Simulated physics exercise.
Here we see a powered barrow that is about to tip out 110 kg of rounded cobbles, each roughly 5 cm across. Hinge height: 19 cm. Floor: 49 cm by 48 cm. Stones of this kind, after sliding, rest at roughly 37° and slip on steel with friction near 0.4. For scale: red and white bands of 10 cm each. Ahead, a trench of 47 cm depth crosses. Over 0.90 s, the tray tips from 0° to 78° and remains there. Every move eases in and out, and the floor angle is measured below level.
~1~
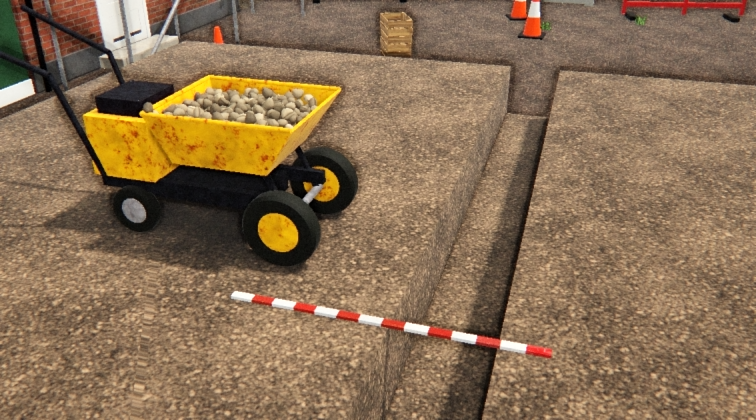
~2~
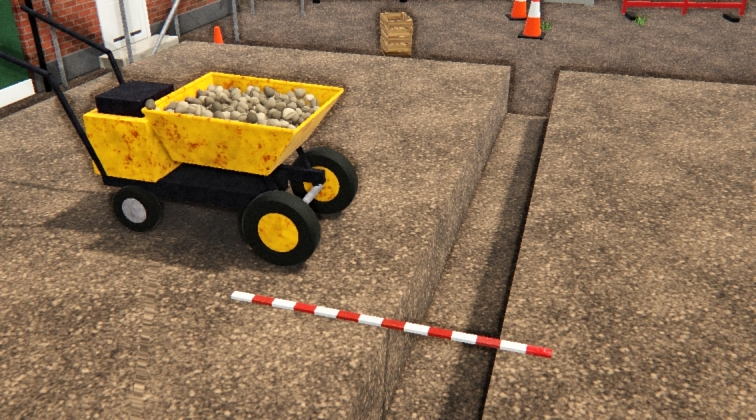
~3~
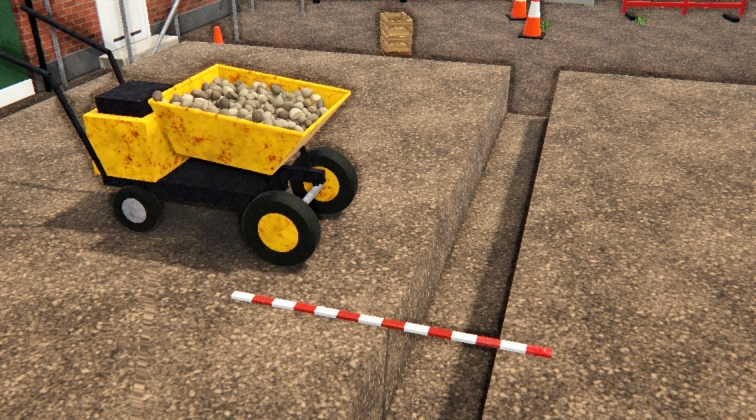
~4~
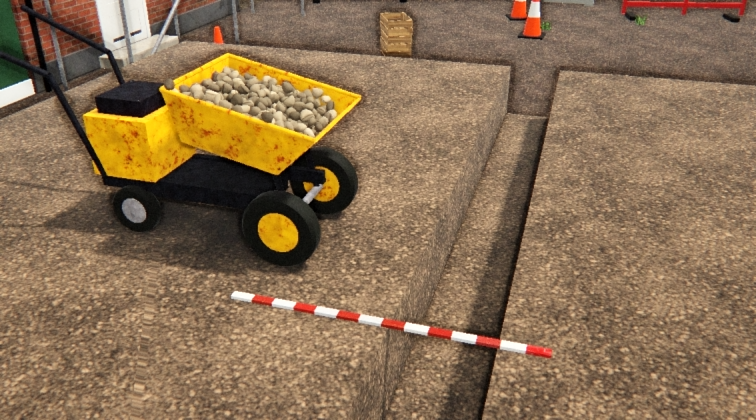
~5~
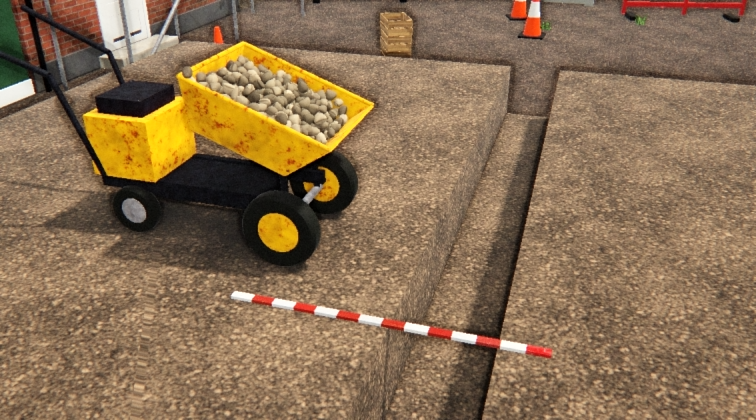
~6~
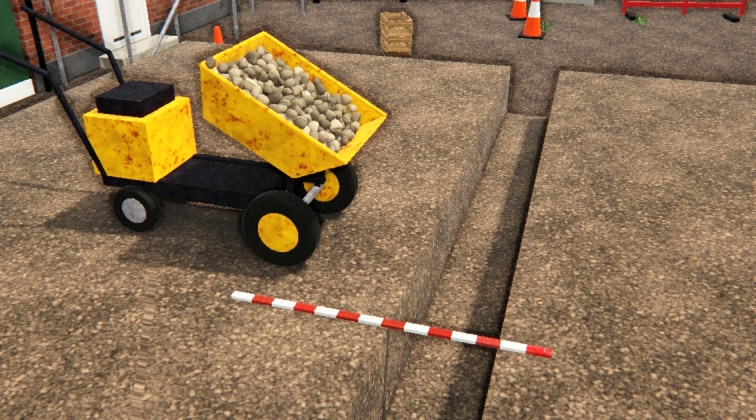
The yellow skip of a small powered barrow tilting steadily forward to the right, its rounded cobbles still heaped inside, beside a trench.
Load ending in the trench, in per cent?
99 per cent.
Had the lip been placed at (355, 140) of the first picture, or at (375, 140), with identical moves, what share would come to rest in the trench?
Near 65 per cent from the first place, 40 from the second.
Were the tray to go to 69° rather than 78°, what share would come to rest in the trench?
Then about 95 per cent.
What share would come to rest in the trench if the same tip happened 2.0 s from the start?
In that case, around 100%.
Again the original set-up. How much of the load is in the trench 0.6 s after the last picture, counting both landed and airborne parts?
Some 55 per cent of the load by that point.
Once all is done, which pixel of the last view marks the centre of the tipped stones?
I'd point somewhere around (470, 331).
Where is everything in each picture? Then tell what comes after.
In the first picture, lip at (291, 131), floor tilted 0°, highest stones at (252, 100).
In the second picture, the tray is at 2°, its lip at (294, 132); the top of the load is at (244, 99).
In the third picture, lip at (303, 135), floor tilted 6°, highest stones at (239, 93).
In the fourth picture, the tray is at 12°, its lip at (315, 141); the top of the load is at (223, 80).
In the fifth picture, the tray is at 21°, its lip at (330, 150); the top of the load is at (237, 67).
In the sixth picture, the tray is at 30°, its lip at (345, 163); the top of the load is at (256, 59).
Then, 0.3 s after the last picture the floor is at 66°, 100 % in the tray; the foremost stones are at (400, 200).
Then, 0.6 s after the last picture the floor is at 78°, 43 % in the tray, 3 % short of the trench, 54 % in the trench; the foremost stones are at (501, 336).
Then, 1.0 s after the last picture the floor is at 78°, 8 % in the tray, 4 % short of the trench, 89 % in the trench; the foremost stones are at (507, 311).
Then, 2.9 s after the last picture the floor is at 78°, 0 % in the tray, 1 % short of the trench, 99 % in the trench; the foremost stones are at (506, 315).
